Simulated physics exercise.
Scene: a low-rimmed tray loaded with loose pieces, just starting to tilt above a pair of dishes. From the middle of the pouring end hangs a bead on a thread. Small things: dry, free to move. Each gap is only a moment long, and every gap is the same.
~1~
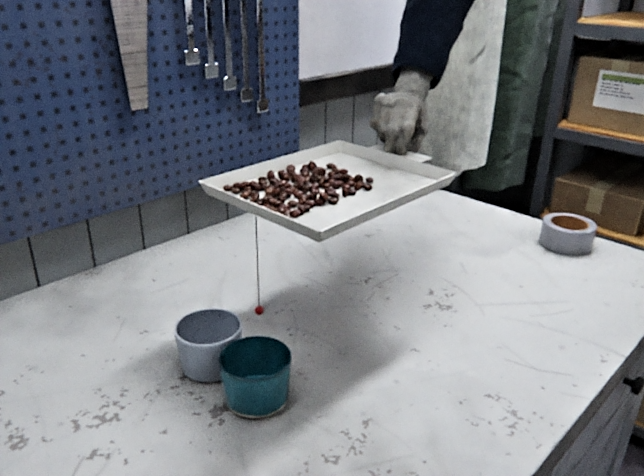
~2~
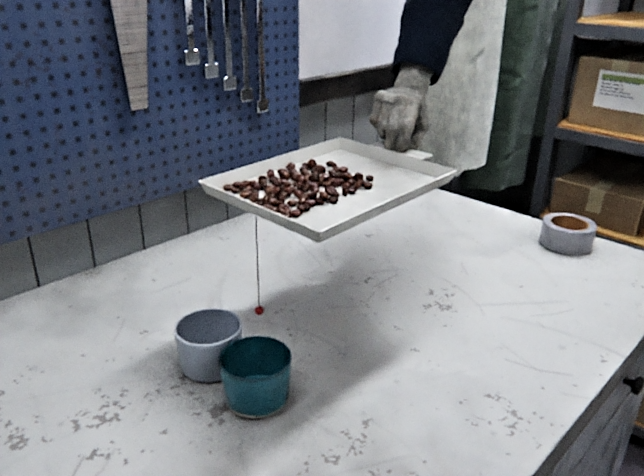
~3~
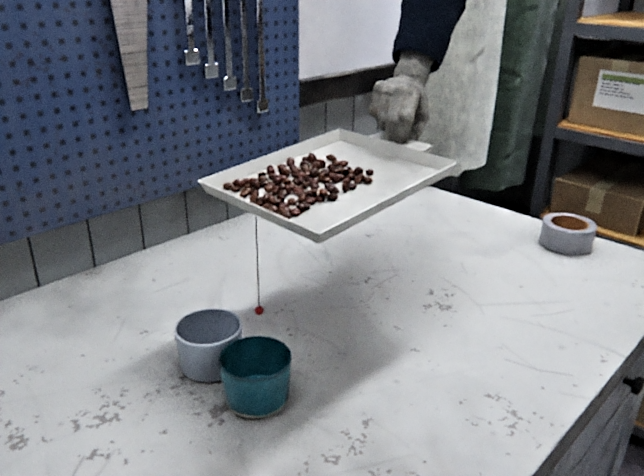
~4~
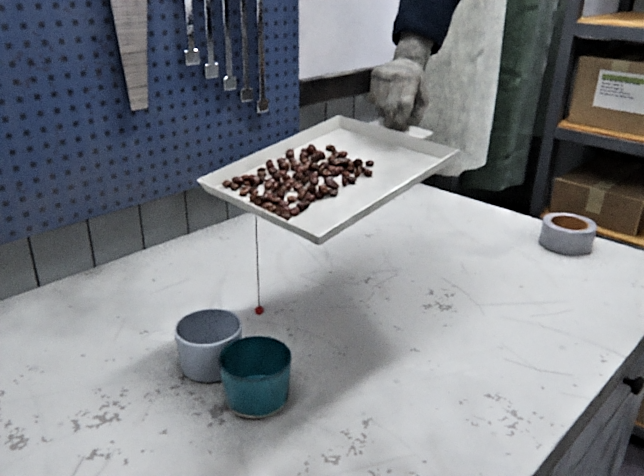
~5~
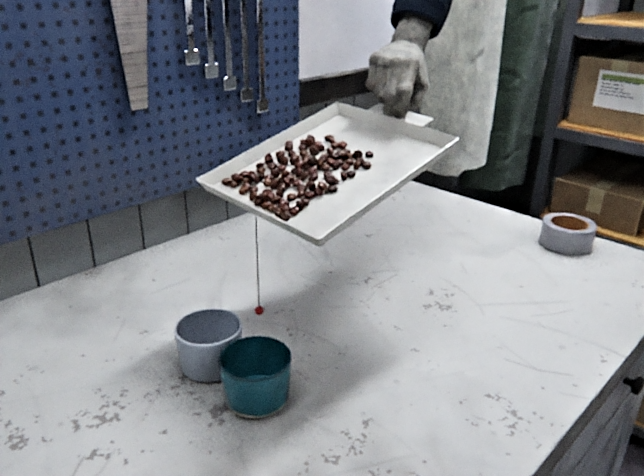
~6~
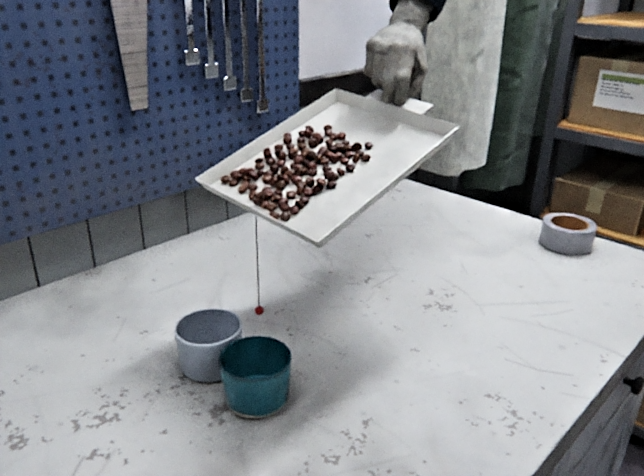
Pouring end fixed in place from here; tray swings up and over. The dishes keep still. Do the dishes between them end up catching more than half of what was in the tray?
Yes. The amount caught is going to be bigger than the amount missed.
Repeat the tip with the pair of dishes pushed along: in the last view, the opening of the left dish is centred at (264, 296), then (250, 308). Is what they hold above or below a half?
Taking the tries in order: A minor share, followed by a minor share.
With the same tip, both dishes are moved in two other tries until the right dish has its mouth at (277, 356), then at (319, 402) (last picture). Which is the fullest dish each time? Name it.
So: The one further right first, and the one further left second.
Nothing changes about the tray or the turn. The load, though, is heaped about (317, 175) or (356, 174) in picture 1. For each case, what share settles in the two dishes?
That would be 60 per cent, and then 50 per cent.
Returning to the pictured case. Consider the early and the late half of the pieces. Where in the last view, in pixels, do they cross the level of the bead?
First half (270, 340); second half (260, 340).
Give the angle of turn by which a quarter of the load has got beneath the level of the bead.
Approx. 85° from level.
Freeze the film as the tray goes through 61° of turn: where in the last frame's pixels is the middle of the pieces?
Centre estimate: (268, 207).
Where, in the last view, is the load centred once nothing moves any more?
The centre ends up roughly at (259, 391).
Shortly afterwards, tray tipped steeply; all but a few on the tray; a little in the air.
Next, tray tipped right over; a little on the tray; near a third in the right dish; a little in the left dish; near a quarter outside both; near a quarter in the air.
Some moments later, tray tipped past a quarter turn; near half in the right dish; near a quarter in the left dish; near a third outside both.
In the end, tray tipped past a quarter turn; near half in the right dish; near a quarter in the left dish; near a third outside both.
